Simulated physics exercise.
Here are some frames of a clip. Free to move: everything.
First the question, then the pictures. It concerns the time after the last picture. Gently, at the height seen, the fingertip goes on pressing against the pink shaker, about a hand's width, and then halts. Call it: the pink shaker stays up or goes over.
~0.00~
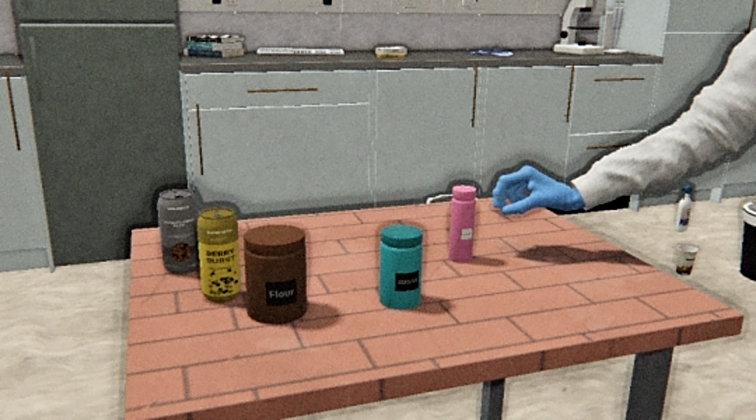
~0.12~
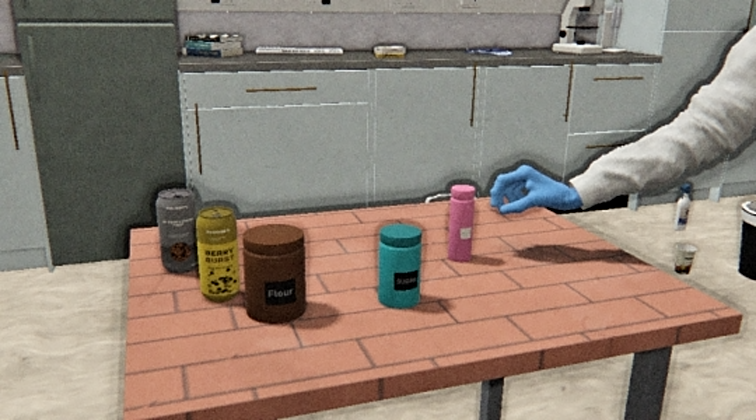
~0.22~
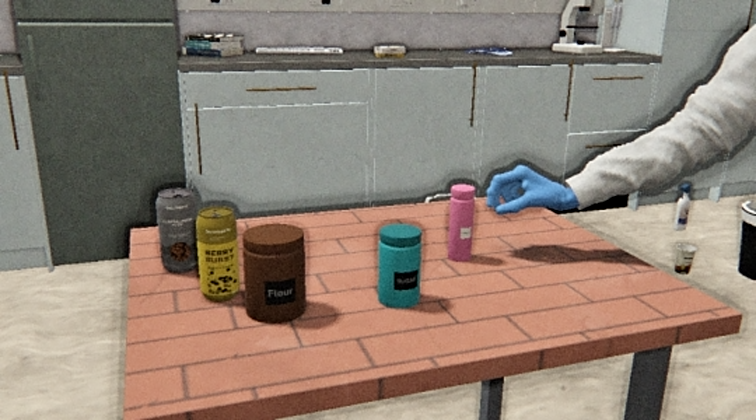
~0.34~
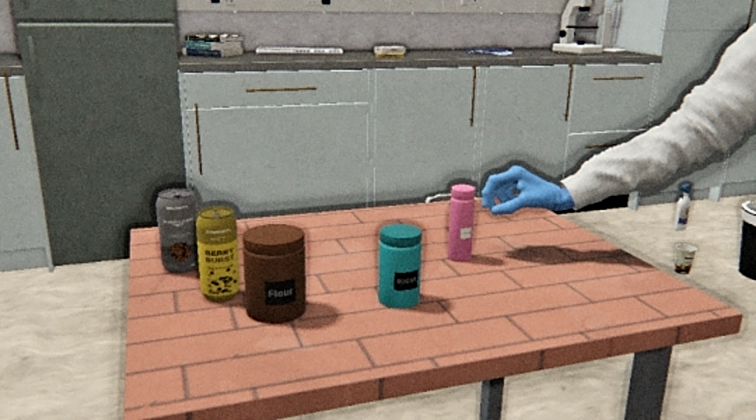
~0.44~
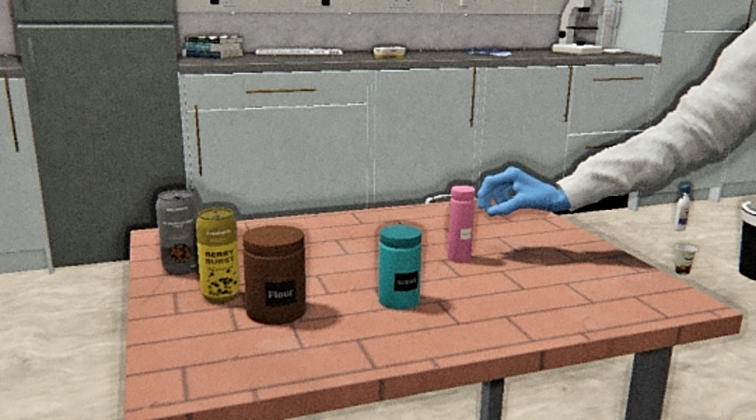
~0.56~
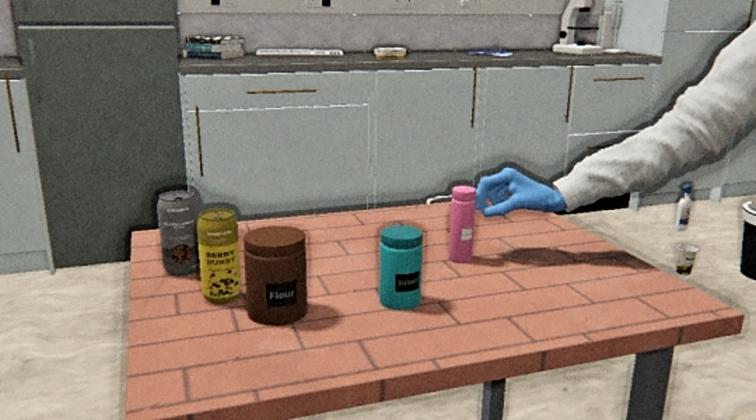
Goes over.
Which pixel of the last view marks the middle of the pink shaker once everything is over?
Near (411, 254).
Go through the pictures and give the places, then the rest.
In the first picture, pink shaker (462, 225).
In the second picture, pink shaker (461, 224).
In the third picture, pink shaker (461, 224).
In the fourth picture, pink shaker (461, 224).
In the fifth picture, pink shaker (461, 225).
In the sixth picture, pink shaker (462, 225).
By 1.06 s, pink shaker tilted by 20° near (450, 224).
By 1.36 s, pink shaker on its side near (414, 254).
By 1.56 s, pink shaker on its side near (411, 254).
When it is over (2.8 s), lying over on the table, pink shaker. End places, in pixels of the last picture, pink shaker near (411, 254).
